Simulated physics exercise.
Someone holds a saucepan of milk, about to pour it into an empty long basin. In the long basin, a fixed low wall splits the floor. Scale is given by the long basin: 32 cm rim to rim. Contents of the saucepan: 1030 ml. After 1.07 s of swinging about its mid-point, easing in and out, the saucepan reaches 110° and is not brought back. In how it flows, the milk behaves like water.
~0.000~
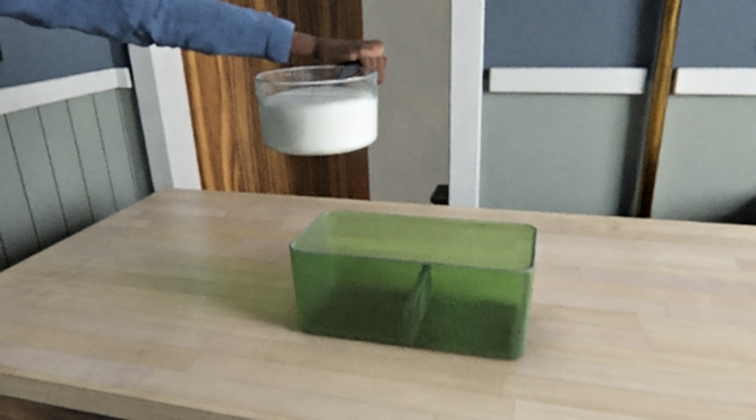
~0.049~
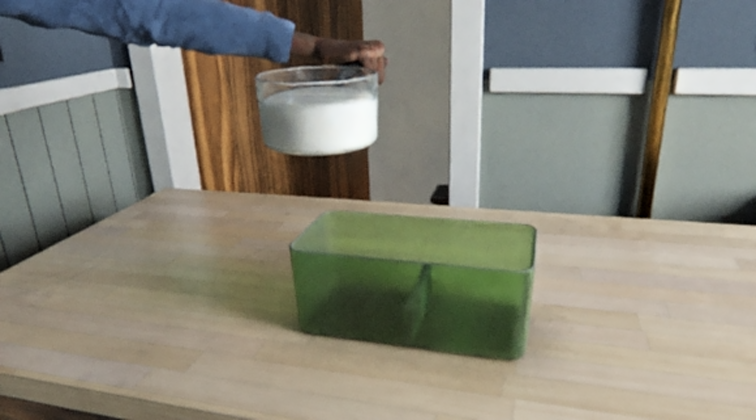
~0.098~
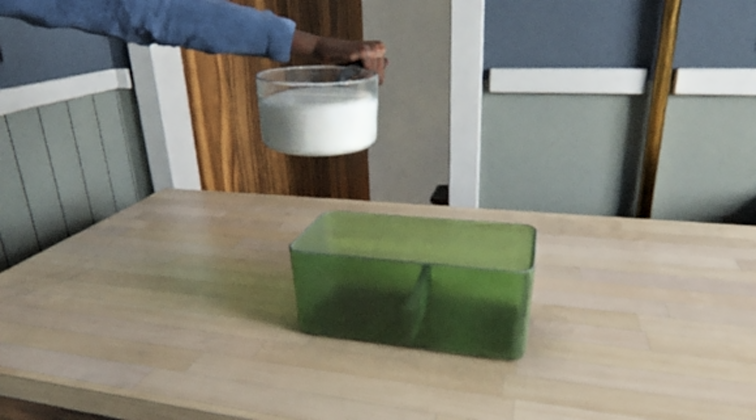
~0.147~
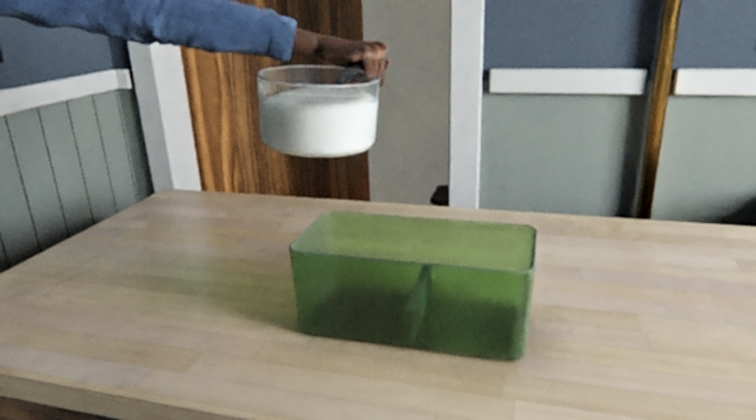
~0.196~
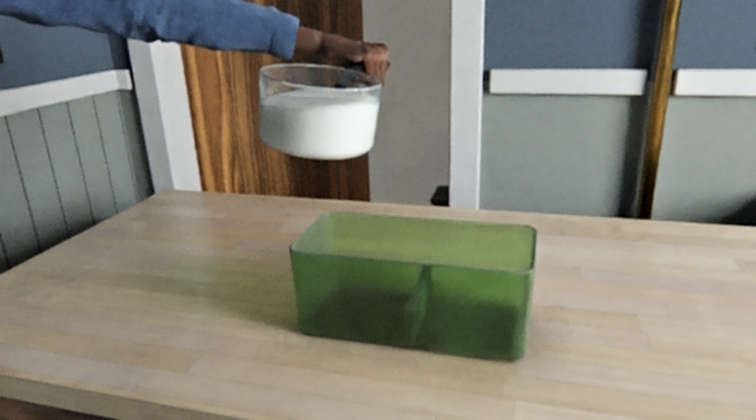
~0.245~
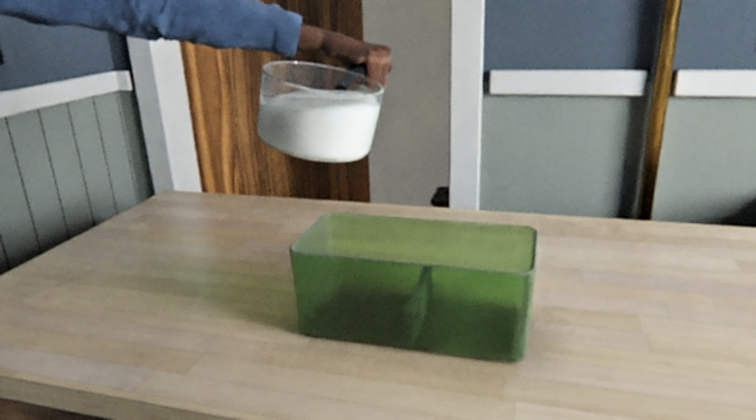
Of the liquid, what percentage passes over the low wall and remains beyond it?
The far part has about 61 per cent.
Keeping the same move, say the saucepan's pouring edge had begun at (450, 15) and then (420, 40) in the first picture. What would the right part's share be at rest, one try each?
70 and 90 %.
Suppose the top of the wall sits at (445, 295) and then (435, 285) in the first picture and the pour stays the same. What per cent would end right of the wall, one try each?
The first try gives 25 percent and the second 40 percent.
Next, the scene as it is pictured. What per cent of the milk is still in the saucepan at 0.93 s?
Share remaining: Approx. 12 %.
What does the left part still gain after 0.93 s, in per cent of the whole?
I'd put it at some 24 percent.
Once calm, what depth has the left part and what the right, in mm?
Some 18 mm on the left and some 30 mm on the right.
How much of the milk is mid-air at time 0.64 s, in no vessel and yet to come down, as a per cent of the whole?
Around 32 in a hundred.
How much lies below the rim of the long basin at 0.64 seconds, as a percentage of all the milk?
I reckon close to 5 percent of it.
Then, 0.64 s in, the tilt is 72° and 63 per cent is still to pour, 1 is left of the wall and 4 right of it.
Then, 0.93 s in, the tilt is 106° and 12 per cent is still to pour, 15 is left of the wall and 60 right of it.
Then, 1.24 s in, the tilt is 110° and 0 per cent is still to pour, 36 is left of the wall and 61 right of it.
Then, 1.57 s in, the tilt is 110° and 0 per cent is still to pour, 38 is left of the wall and 61 right of it.
Finally, 38 per cent lies left of the wall, 61 right of it and 1 outside.
